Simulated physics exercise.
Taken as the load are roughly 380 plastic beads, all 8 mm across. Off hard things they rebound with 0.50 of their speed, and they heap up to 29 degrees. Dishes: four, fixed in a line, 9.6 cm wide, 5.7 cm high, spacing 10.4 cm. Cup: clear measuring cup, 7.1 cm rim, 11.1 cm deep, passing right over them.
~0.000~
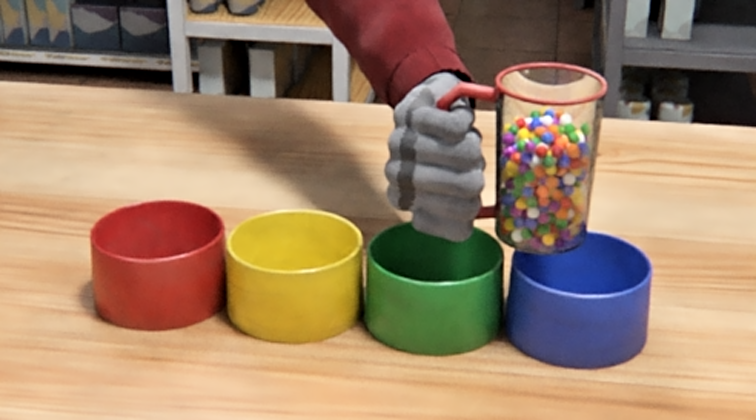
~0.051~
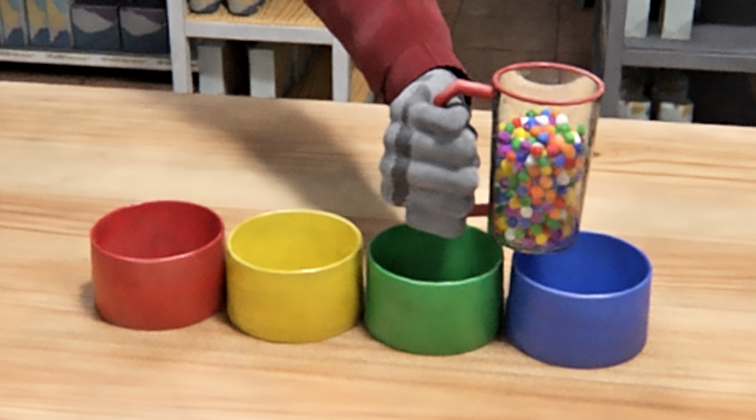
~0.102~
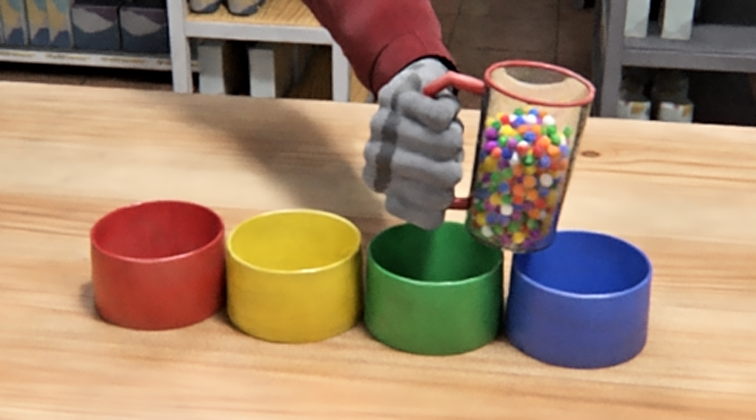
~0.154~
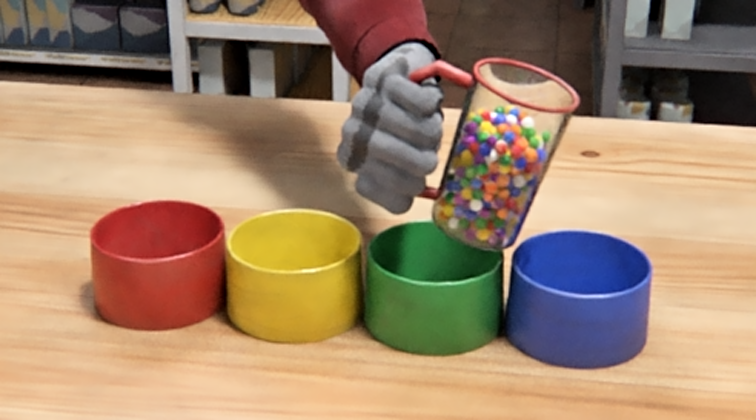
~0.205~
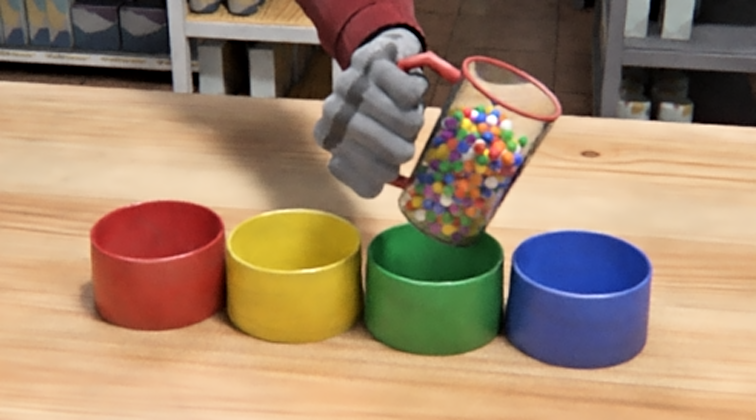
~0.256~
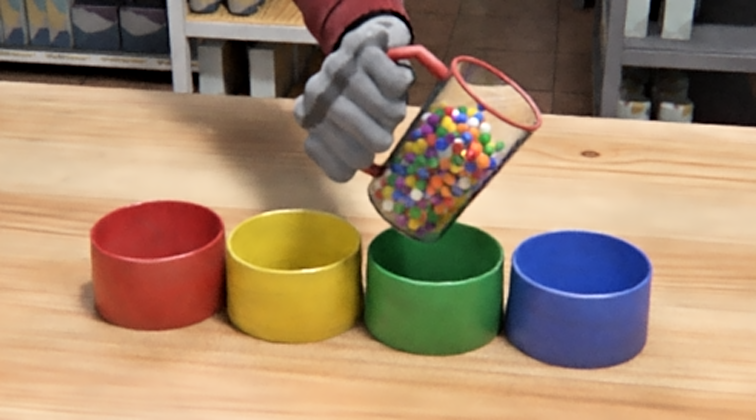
The clip opens on a gray-gloved hand holding a clear cup of multicolored beads upright above the blue dish, at the right of a row with green, yellow and red dishes. The hand moves left while leaning the cup rightward, gradually, then more steeply, with the beads still inside above the green dish.
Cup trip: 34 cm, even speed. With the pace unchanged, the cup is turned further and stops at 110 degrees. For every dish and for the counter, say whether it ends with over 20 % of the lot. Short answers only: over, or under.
Red dish over. Blue dish under. Green dish under. Yellow dish over. Counter under.
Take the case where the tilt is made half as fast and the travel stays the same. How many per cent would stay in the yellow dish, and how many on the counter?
Then: Yellow 0, counter 0.
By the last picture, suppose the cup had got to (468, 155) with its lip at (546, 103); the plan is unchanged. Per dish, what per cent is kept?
The red dish keeps 100, the blue dish 0, the green dish 0 and the yellow dish 0.
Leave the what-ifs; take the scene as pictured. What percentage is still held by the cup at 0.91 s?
About 65 per cent.
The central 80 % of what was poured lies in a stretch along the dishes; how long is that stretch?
13 cm, roughly.
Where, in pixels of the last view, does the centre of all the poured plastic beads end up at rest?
In the last view, approximately (197, 280).
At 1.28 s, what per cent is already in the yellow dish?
Estimate to date: Some 35 %.
After 0.65 s, tilt 100 degrees; cup holds 100 %.
Then, at 0.91 s, tilt 110 degrees; cup holds 65 %, yellow 30 %.
After 1.28 s, tilt 110 degrees; cup holds 25 %, red 35 %, yellow 35 %.
At rest (2.2 s), red 60 %, blue 0 %, green 0 %, yellow 35 %, counter 5 %.
